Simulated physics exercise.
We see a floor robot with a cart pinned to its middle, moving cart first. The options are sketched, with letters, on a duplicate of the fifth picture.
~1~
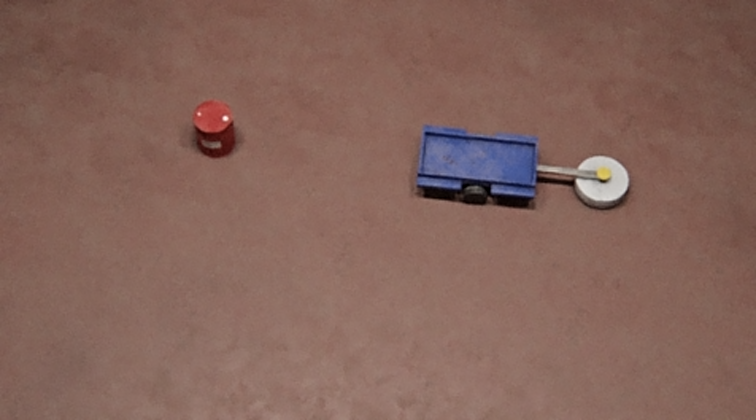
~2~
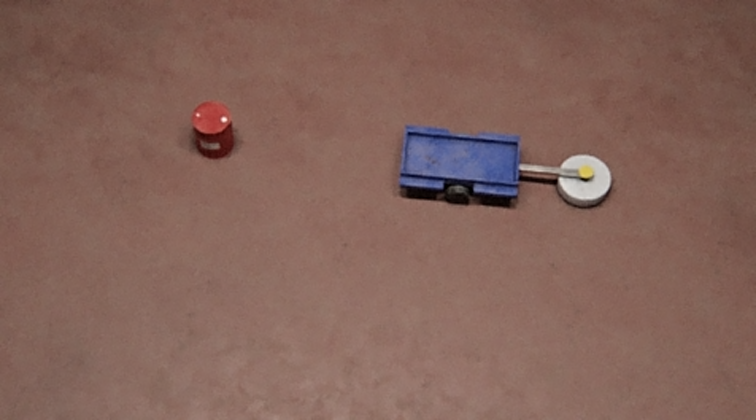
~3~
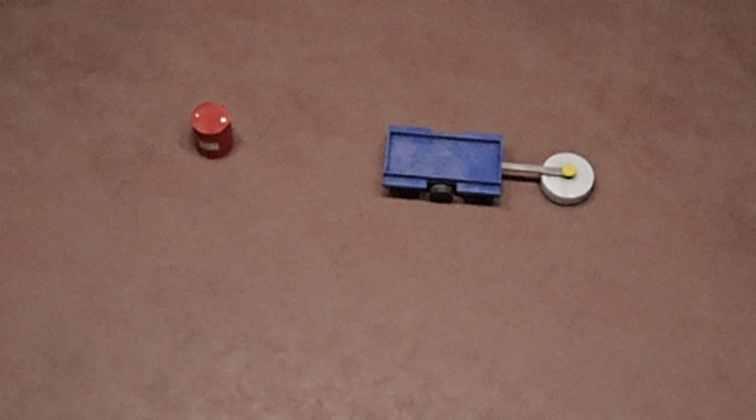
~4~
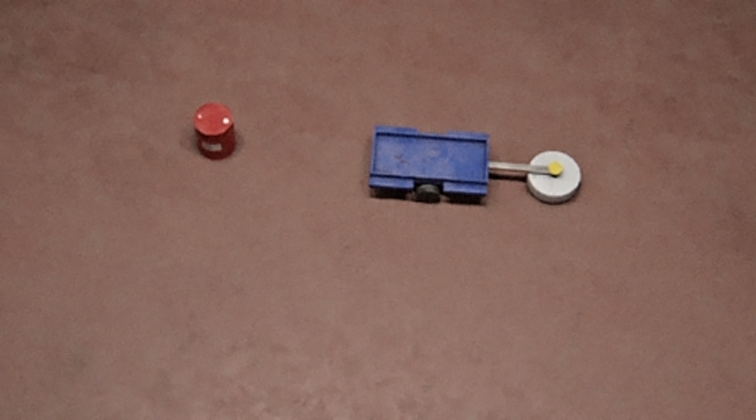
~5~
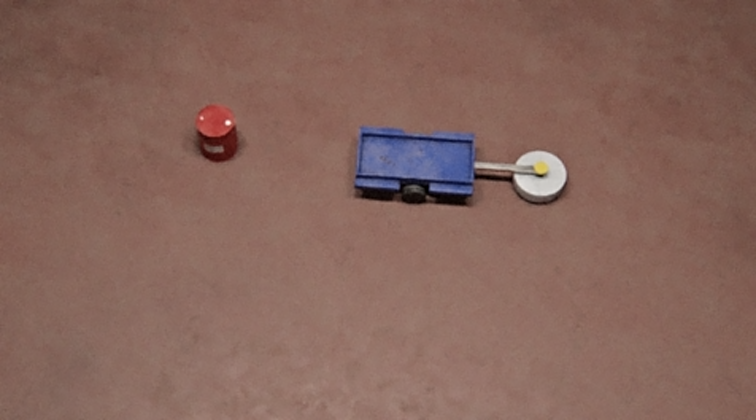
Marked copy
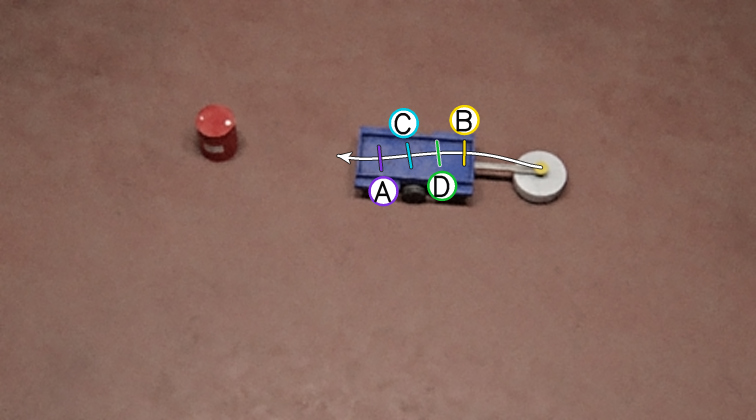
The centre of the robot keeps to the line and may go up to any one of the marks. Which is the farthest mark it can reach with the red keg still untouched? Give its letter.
As far as tick D.
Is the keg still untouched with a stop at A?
For that mark, no.
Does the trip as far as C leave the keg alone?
For that mark, no.
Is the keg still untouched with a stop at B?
Yes.
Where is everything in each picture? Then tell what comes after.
In the first frame, red keg (217, 143); robot (602, 180); blue cart (478, 160).
In the second frame, robot (584, 179); blue cart (461, 160); red keg (215, 144).
In the third frame, robot (567, 177); blue cart (444, 159); red keg (215, 144).
In the fourth frame, robot (554, 175); blue cart (430, 159); red keg (217, 145).
In the fifth frame, robot (540, 175); blue cart (416, 159); red keg (219, 147).
On the copy, A at (380, 158); B at (464, 153); C at (409, 156); D at (438, 153); the route from (541, 167) via (435, 153) to (338, 156).
On D. First, robot (505, 167), cart (381, 158).
Then, robot (470, 161), cart (346, 158).
Finally, robot (438, 161), cart (313, 160); nothing has been touched.
By contrast, A is too far, the keg has been hit; B is safe but short; C is too far, the keg has been hit.
